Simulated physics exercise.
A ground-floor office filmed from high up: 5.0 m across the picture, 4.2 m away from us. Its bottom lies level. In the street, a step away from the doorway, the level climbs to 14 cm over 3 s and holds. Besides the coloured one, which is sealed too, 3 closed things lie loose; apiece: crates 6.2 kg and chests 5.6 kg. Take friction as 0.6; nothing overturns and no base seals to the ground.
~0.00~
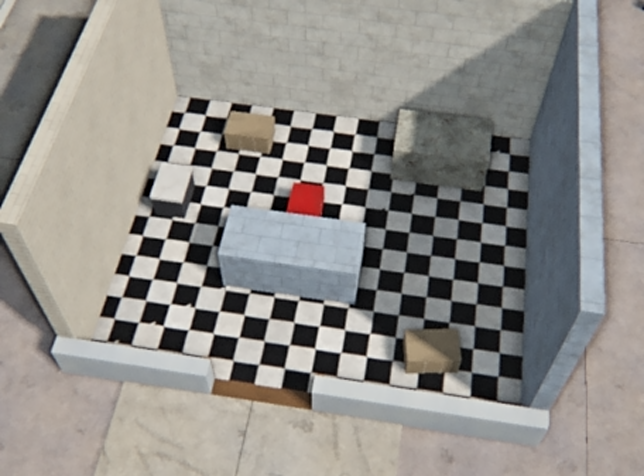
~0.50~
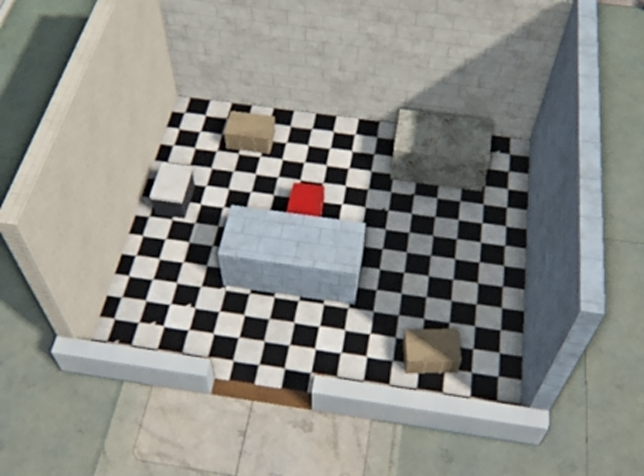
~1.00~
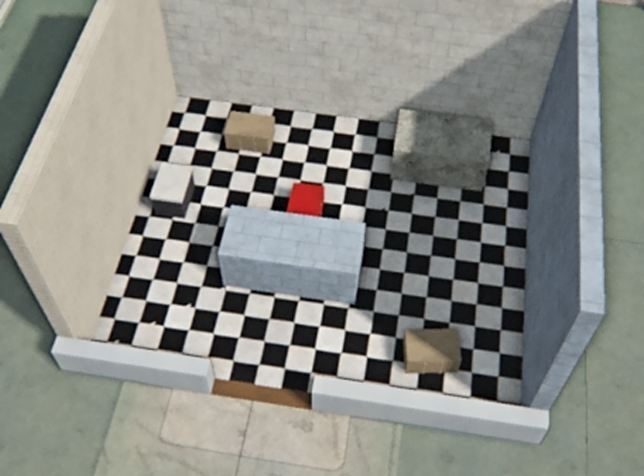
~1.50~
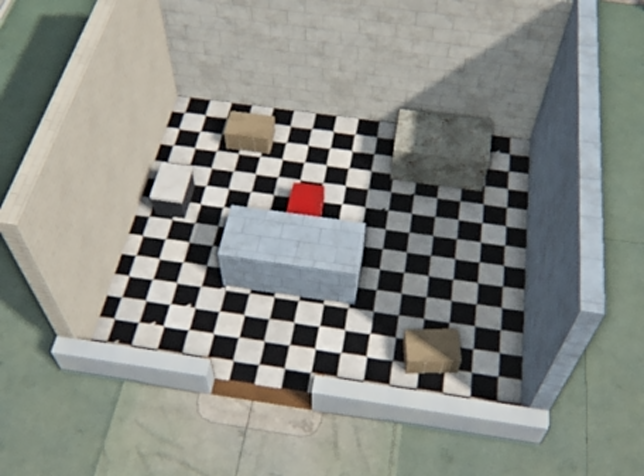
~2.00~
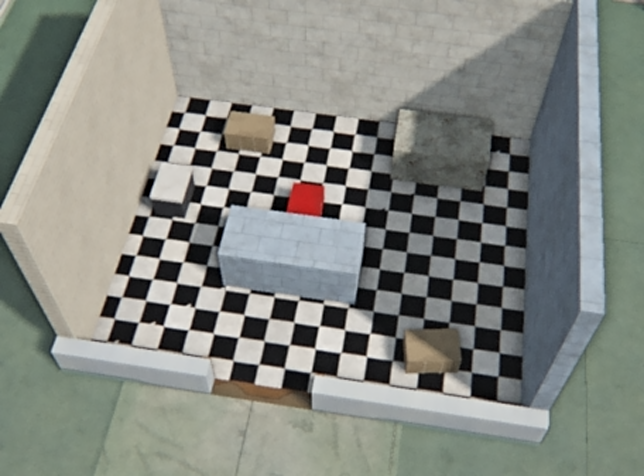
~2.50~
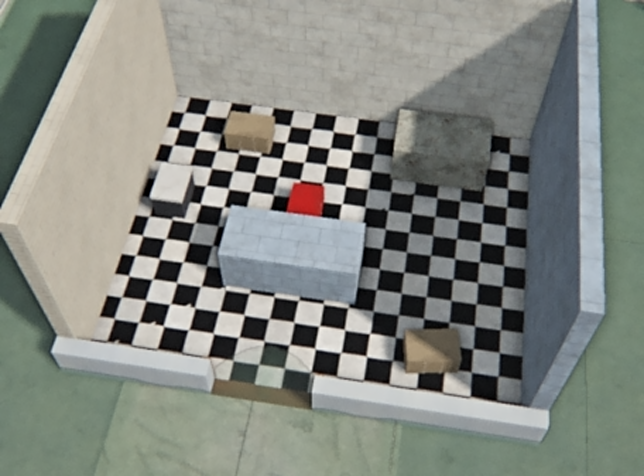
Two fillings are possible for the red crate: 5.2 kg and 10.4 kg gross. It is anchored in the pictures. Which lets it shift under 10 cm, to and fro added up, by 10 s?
For it, the smaller load will do.
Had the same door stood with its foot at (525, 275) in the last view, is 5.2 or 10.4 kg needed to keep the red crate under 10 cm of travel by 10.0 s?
In that case neither load is enough.
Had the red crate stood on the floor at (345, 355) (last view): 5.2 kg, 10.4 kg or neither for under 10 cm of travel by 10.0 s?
Neither holds.
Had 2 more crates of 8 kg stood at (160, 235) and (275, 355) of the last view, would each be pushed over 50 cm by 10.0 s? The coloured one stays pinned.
In turn: More, over.
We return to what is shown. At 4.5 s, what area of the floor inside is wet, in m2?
Roughly 4.0 m2.
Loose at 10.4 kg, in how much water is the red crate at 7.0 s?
About 0 cm.
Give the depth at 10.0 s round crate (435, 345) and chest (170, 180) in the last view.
Roughly 7 and 2 cm.
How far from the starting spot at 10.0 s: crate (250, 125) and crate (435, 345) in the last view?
In turn: 0 cm, 60 cm.
After 3.5 s the red crate would be 0 cm from its start with 5.2 kg and 0 cm from its start with 10.4 kg; 0 cm of water round it then.
After 4.5 s the red crate would be 0 cm from its start with 5.2 kg and 0 cm from its start with 10.4 kg; 0 cm of water round it then.
After 7.0 s the red crate would be 0 cm from its start with 5.2 kg and 0 cm from its start with 10.4 kg; 0 cm of water round it then.
After 10.0 s the red crate would be 0 cm from its start with 5.2 kg and 0 cm from its start with 10.4 kg; 1 cm of water round it then.
